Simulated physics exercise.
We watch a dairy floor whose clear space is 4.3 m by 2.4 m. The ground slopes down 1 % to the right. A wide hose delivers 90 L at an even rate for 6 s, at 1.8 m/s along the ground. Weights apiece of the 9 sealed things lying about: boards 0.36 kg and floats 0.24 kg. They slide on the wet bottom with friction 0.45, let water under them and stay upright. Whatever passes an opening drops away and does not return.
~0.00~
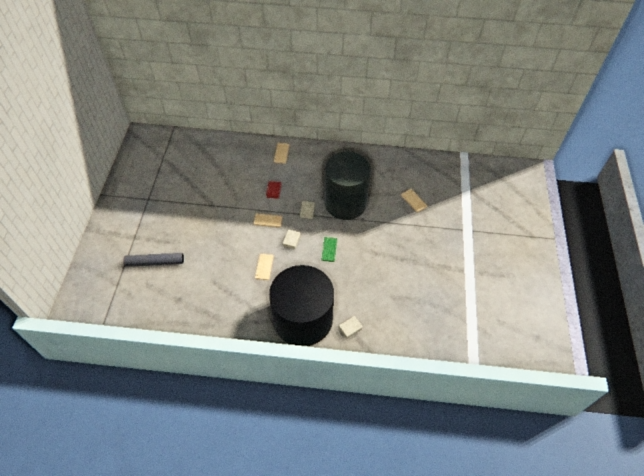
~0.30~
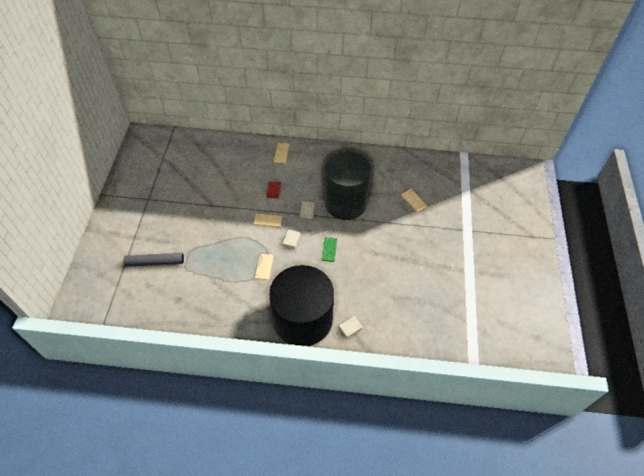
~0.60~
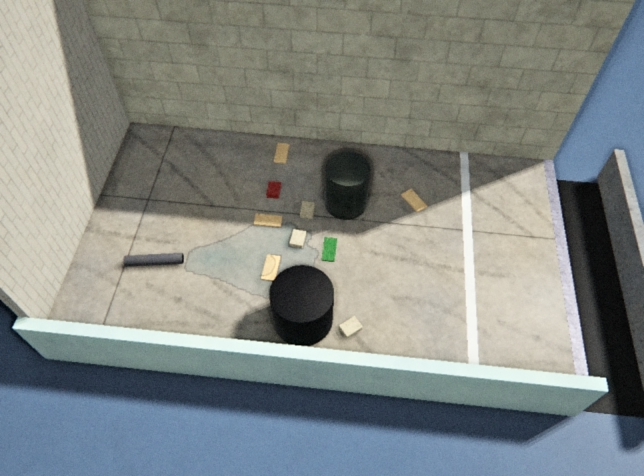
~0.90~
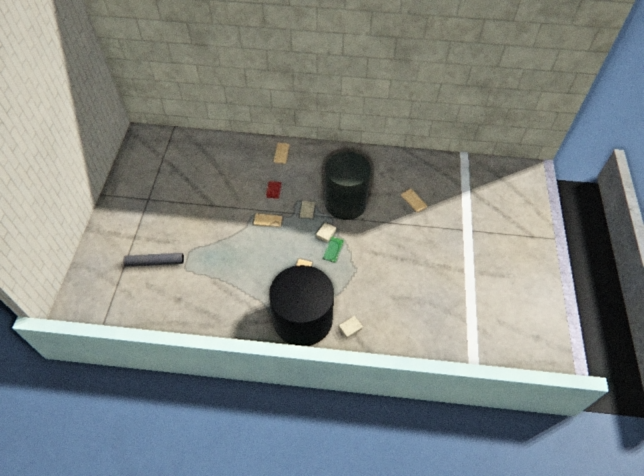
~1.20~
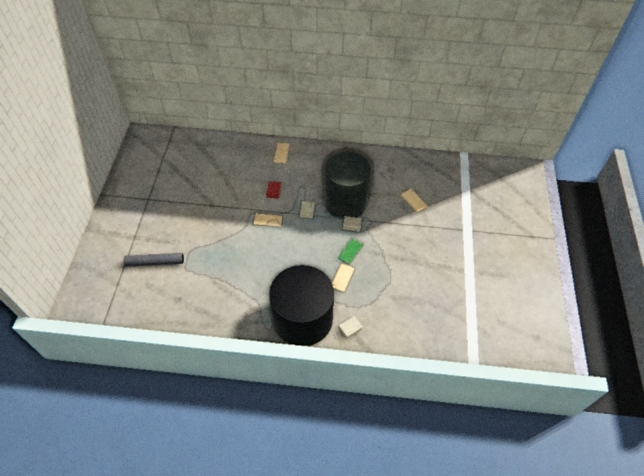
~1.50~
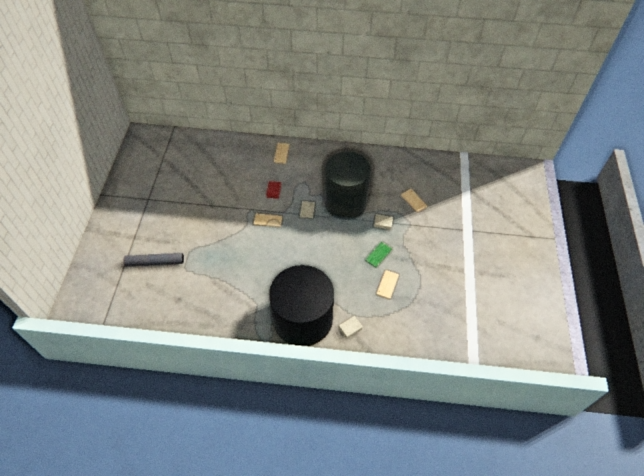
Clear water spreading rightward from a hose across a walled floor, pushing a green board and two pale pieces between dark cylinders.
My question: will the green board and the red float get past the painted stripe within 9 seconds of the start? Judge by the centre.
Green board crosses, red float falls short.
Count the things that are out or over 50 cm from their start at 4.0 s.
By then 3.
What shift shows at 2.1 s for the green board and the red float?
About 100 and 0 cm.
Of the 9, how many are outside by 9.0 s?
By then 2.
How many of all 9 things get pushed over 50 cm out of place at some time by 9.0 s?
I count 3.
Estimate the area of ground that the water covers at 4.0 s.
About 4.0 m2.
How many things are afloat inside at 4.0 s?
0 of them.
After 2.1 s the green board is near (443, 257), 1.0 m from its start, afloat; the red float is near (274, 188), 0.0 m from its start, aground; 0 of 9 are over the mark; 1 afloat.
After 4.0 s the green board has gone out; the red float is near (274, 188), 0.0 m from its start, aground; 3 of 9 are over the mark; 0 afloat.
After 6.3 s the green board has gone out; the red float is near (274, 188), 0.0 m from its start, aground; 3 of 9 are over the mark; 0 afloat.
After 9.0 s the green board has gone out; the red float is near (274, 188), 0.0 m from its start, aground; 3 of 9 are over the mark; 0 afloat.
